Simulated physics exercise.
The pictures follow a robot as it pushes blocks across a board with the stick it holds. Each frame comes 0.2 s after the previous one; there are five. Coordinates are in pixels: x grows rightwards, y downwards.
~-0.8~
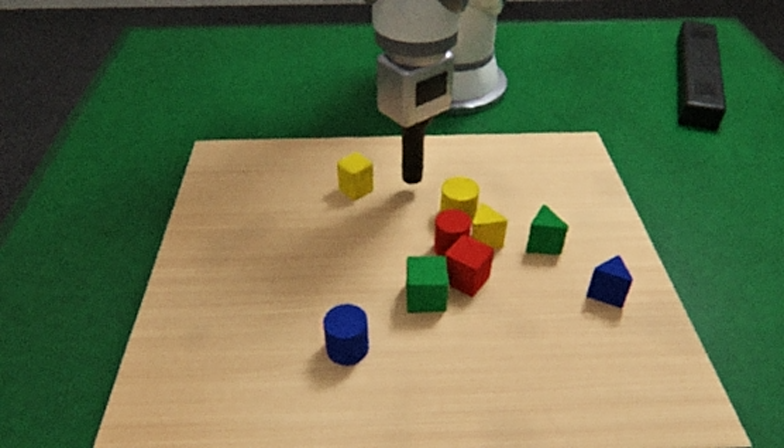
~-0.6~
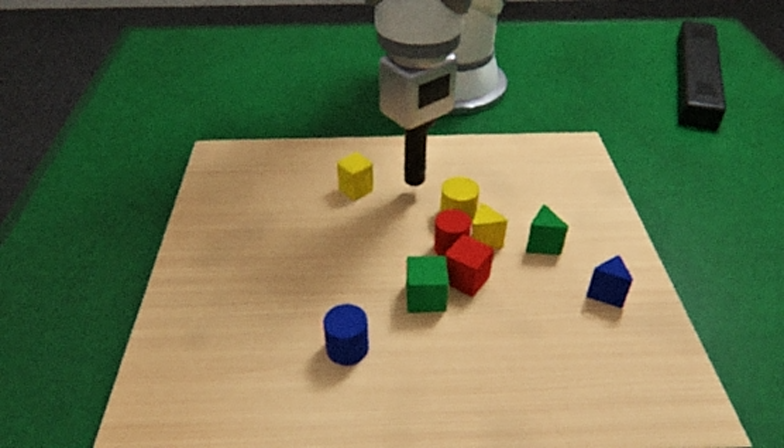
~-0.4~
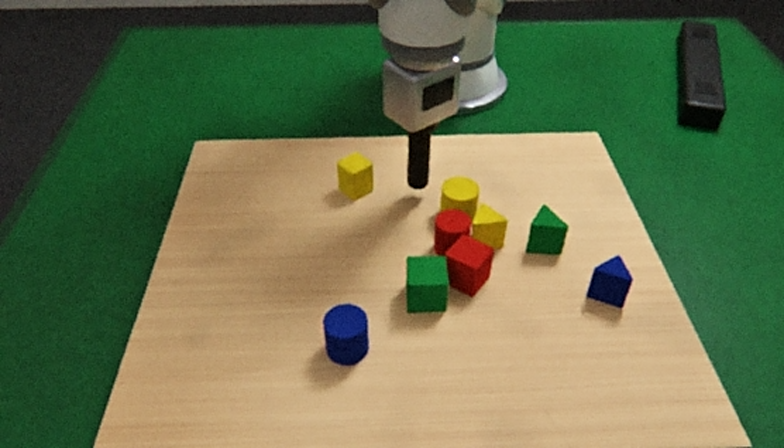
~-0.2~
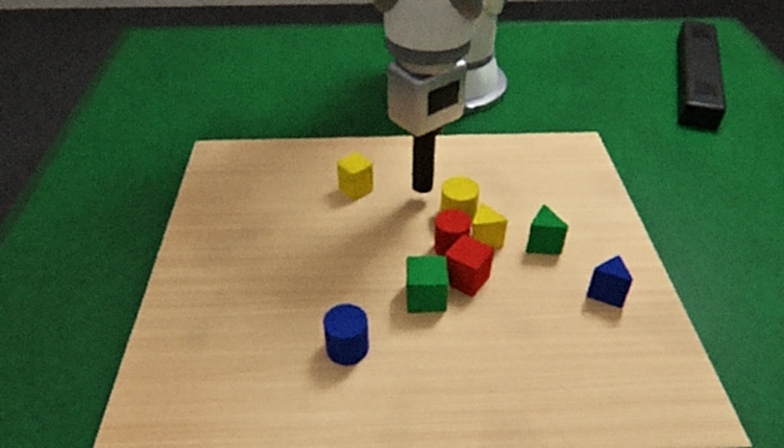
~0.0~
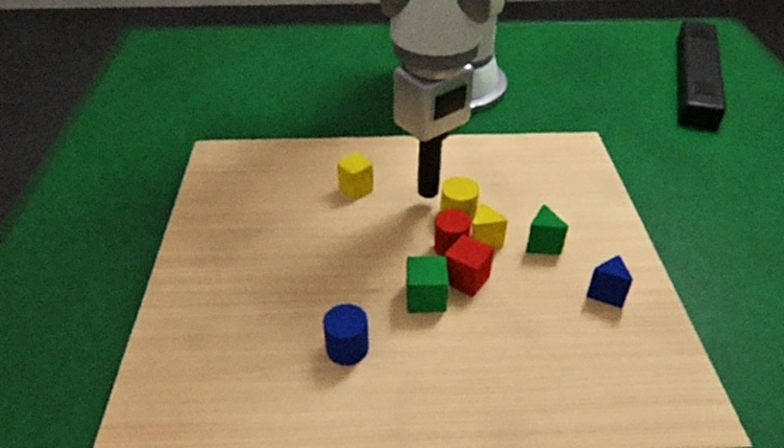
The clip shows a robot arm holding a dark stick above a wooden board scattered with coloured blocks and cylinders. The stick moves slightly right and toward the viewer, nearing the yellow cylinder, while the objects stay still.
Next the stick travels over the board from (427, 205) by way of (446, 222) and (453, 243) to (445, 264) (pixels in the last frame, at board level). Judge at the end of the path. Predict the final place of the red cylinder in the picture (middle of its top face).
It ends at (455, 258).
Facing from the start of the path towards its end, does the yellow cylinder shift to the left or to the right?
The left.
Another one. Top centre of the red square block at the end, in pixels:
Final place: (488, 275).
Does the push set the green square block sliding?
Yes, that is how it ends up.
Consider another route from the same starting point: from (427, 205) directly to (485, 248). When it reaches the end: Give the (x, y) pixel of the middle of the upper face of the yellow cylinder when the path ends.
By then it is at (495, 197).
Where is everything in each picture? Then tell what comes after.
The first frame shows tip of the stick (412, 179), middles of tops, green square block (427, 270), red cylinder (453, 220), yellow cylinder (461, 188), red square block (470, 251), yellow three-sided block (488, 215).
The second frame shows stick (415, 181), nothing pushed.
The third frame shows stick (418, 184), nothing pushed.
The fourth frame shows stick (422, 188), nothing pushed.
The fifth frame shows stick (428, 193), green square block (427, 270), red cylinder (453, 220), yellow cylinder (461, 188), red square block (470, 251), yellow three-sided block (488, 215).
On the path given first. One third of the way, stick (448, 210); yellow cylinder (480, 195); yellow three-sided block (493, 216), turned 30° clockwise.
Two thirds of the way, stick (454, 231); red cylinder (455, 237); yellow cylinder (483, 197); red square block (476, 261), turned 15° clockwise; yellow three-sided block (495, 216), turned 45° clockwise.
At the end, stick (446, 252); green square block (425, 278), turned 30° clockwise; red cylinder (455, 258); yellow cylinder (483, 197); red square block (488, 275); yellow three-sided block (495, 216), turned 45° clockwise.
